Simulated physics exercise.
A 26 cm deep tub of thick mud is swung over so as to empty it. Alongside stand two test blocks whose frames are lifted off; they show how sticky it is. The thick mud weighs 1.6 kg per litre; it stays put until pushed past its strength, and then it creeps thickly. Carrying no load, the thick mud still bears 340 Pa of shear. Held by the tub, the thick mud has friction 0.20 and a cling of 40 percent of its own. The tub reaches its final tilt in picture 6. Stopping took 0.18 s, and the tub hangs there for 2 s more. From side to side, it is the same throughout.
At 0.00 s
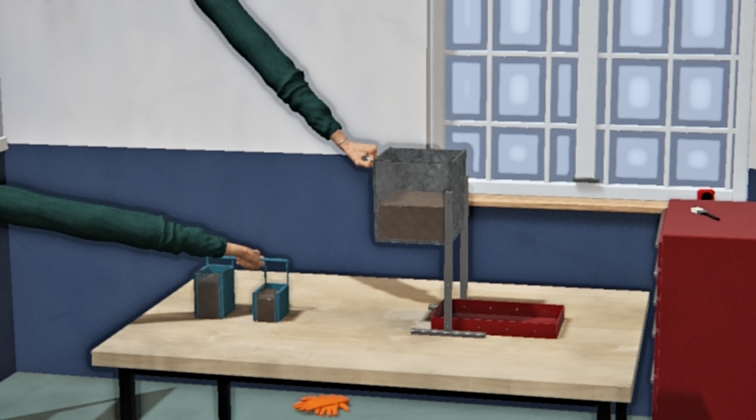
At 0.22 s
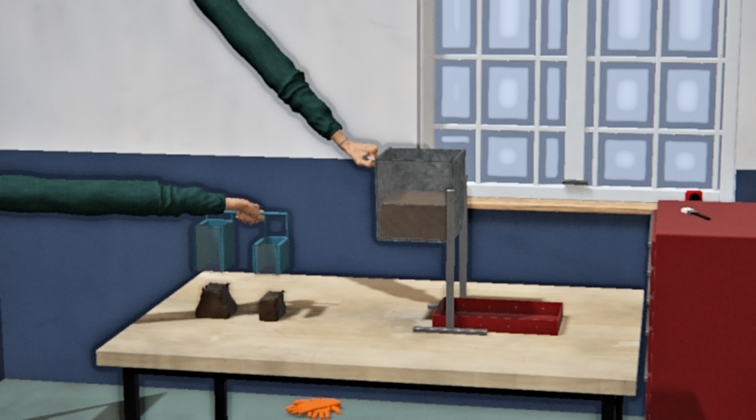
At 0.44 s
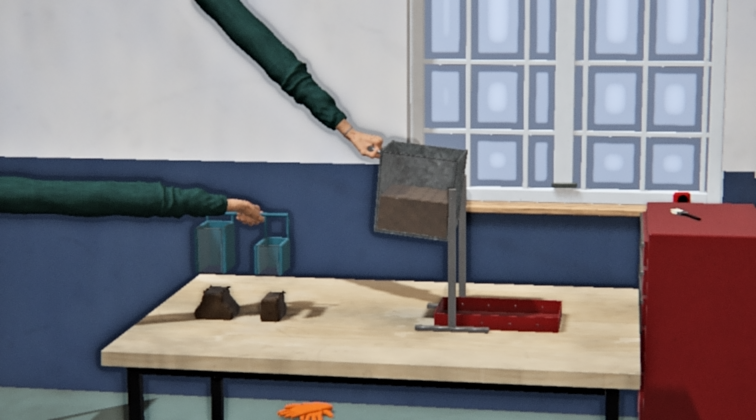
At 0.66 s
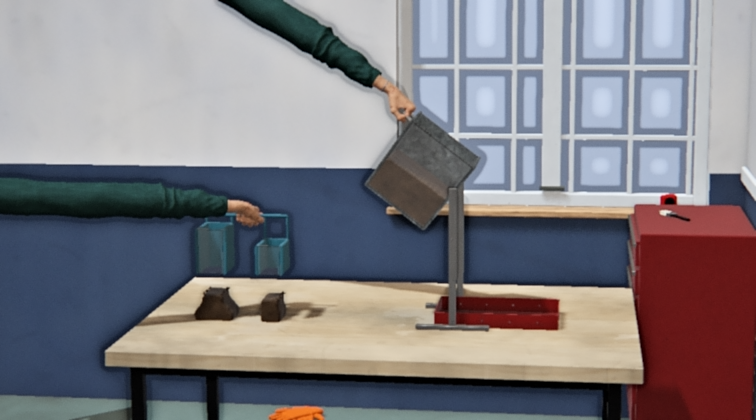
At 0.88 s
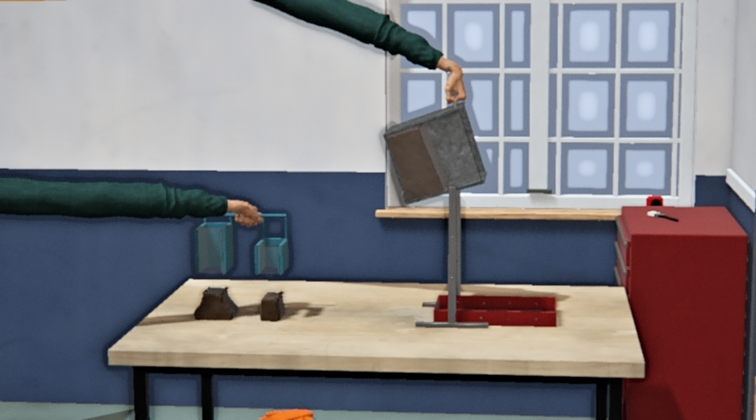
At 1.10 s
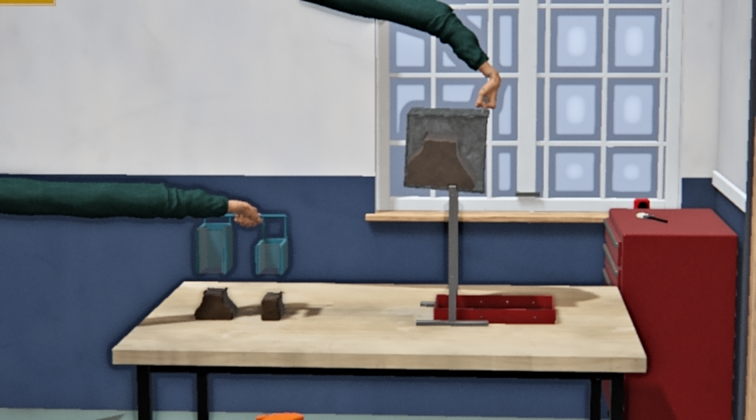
At a wooden table near a window, one hand lifted two blue casings off small brown mud blocks, the larger sagging slightly, then another hand swung a grey tub of mud over to the right.
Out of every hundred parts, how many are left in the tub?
Some 57 in every hundred.
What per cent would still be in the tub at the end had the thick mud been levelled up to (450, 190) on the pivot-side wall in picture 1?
I'd put it close to 40 in a hundred.
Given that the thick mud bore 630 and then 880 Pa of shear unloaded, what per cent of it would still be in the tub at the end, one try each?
Respectively 80 % and 100 %.
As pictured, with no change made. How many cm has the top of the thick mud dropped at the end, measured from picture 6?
About 9 cm.
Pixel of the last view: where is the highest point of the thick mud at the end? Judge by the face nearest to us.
Looking at the last picture, I'd put it at about (428, 166).
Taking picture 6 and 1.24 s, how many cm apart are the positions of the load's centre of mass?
6 cm.
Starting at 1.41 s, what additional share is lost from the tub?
That comes to some 6 per cent of the load.
After 1.24 s, the tub is at 93 degrees and holds 88 %.
After 1.41 s, the tub is at 93 degrees and holds 63 %.
After 1.58 s, the tub is at 93 degrees and holds 58 %.
After 1.75 s, the tub is at 93 degrees and holds 57 %.
After 3.10 s, at the end, the tub is at 93 degrees and holds 57 %.
